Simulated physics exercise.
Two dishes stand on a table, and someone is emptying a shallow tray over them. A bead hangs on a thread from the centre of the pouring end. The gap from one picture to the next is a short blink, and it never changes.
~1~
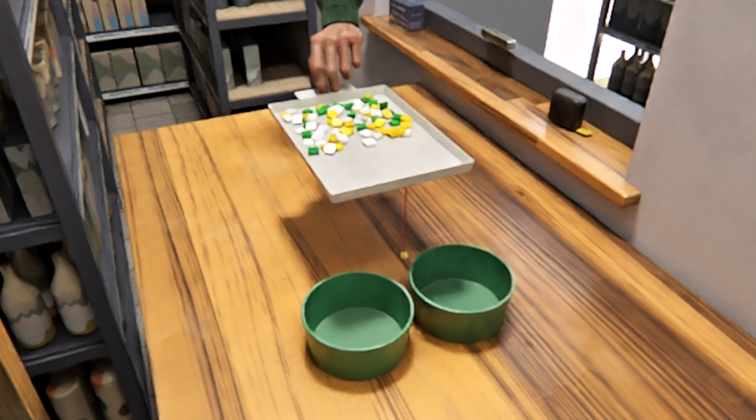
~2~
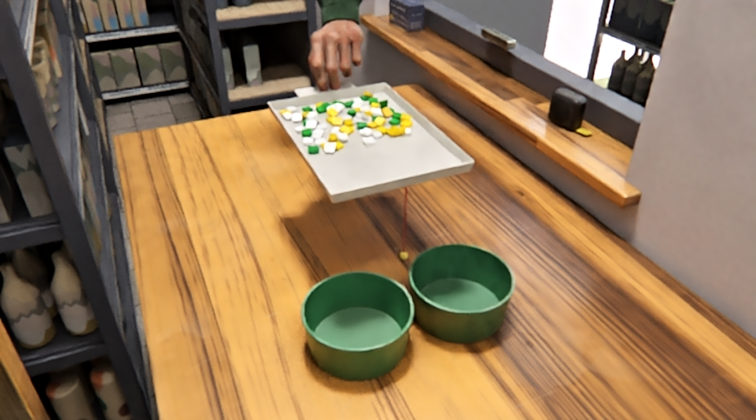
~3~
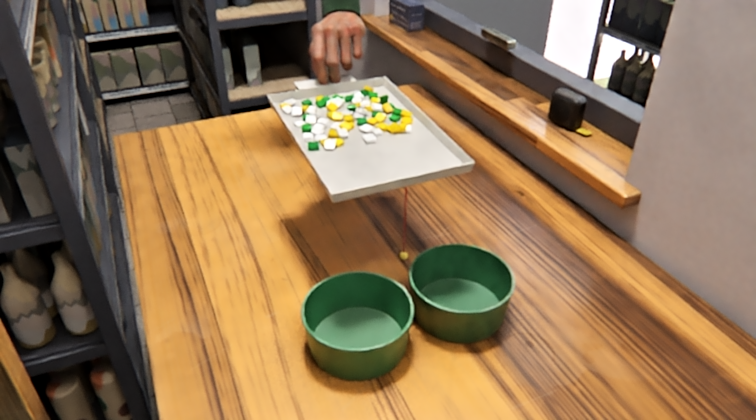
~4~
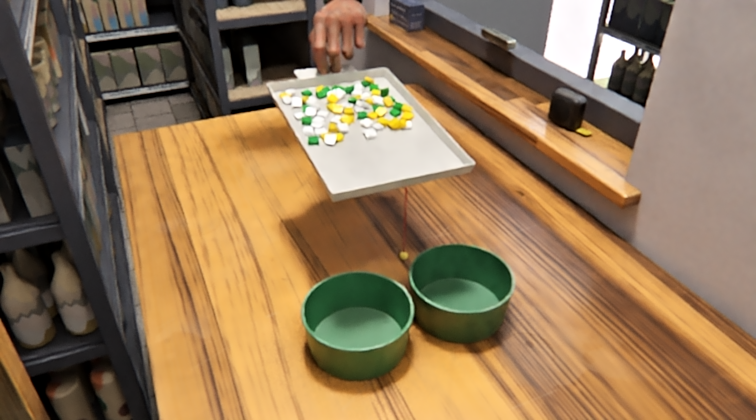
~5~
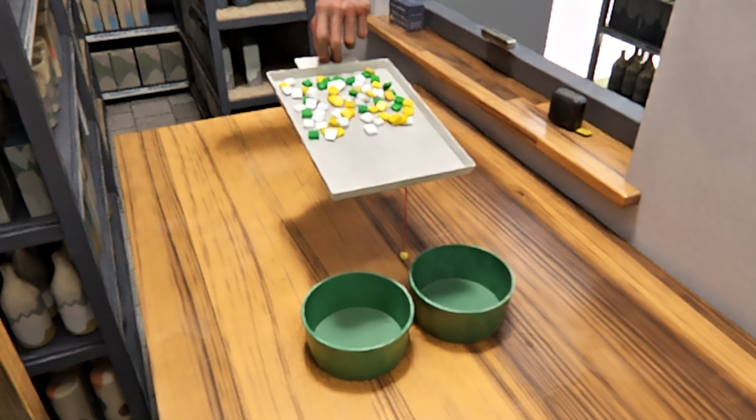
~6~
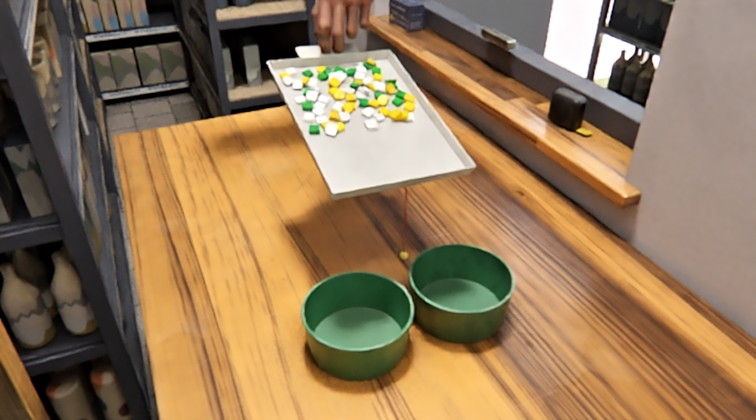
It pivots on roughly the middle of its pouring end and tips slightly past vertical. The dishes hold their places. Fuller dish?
Right-hand.
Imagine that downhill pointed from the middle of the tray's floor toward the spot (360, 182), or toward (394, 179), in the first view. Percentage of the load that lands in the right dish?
First case about 0 percent; second case about 50 percent.
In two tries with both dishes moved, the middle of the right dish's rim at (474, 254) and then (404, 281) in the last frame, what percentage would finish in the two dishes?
Try 1: Some 80 %; try 2: Some 50 %.
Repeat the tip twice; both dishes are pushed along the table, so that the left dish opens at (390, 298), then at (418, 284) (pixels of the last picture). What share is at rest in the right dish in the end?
Close to 50 in a hundred, then close to 10 in a hundred.
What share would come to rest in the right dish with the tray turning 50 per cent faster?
That works out at roughly 80 per cent.
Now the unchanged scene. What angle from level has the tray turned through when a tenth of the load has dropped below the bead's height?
Around 65°, give or take.
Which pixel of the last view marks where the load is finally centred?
Around (453, 309).
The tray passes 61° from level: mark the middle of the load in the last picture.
I'd mark it close to (429, 173).
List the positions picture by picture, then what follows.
The first frame shows corners of the pouring end at (333, 192) and (471, 160), level; middle of the load at (347, 120), mosaic tiles; left dish at (380, 360); right dish at (488, 323); bead on its thread at (404, 256).
The second frame shows corners of the pouring end at (333, 192) and (471, 161), level; middle of the load at (347, 119).
The third frame shows corners of the pouring end at (333, 192) and (471, 161), tipped barely, lowest at the right corner; middle of the load at (347, 114).
The fourth frame shows corners of the pouring end at (334, 191) and (472, 162), tipped a little, lowest at the right corner; middle of the load at (347, 106).
The fifth frame shows corners of the pouring end at (334, 191) and (472, 164), tipped a little, lowest at the right corner; middle of the load at (348, 99).
The sixth frame shows corners of the pouring end at (335, 191) and (472, 165), tipped clearly, lowest at the right corner; middle of the load at (349, 92); left dish at (380, 360); right dish at (488, 323).
Soon after the last picture, tray tipped steeply; most on the tray; a stray few in the left dish; a stray few in the right dish; a small part in the air.
A little later, tray tipped past a quarter turn; about half on the tray; a stray few in the left dish; about a third in the right dish; a stray few outside both; a stray few in the air.
Later still, tray tipped past a quarter turn; a small part in the left dish; most in the right dish; a stray few outside both.
At rest, tray tipped past a quarter turn; a small part in the left dish; most in the right dish; a stray few outside both.
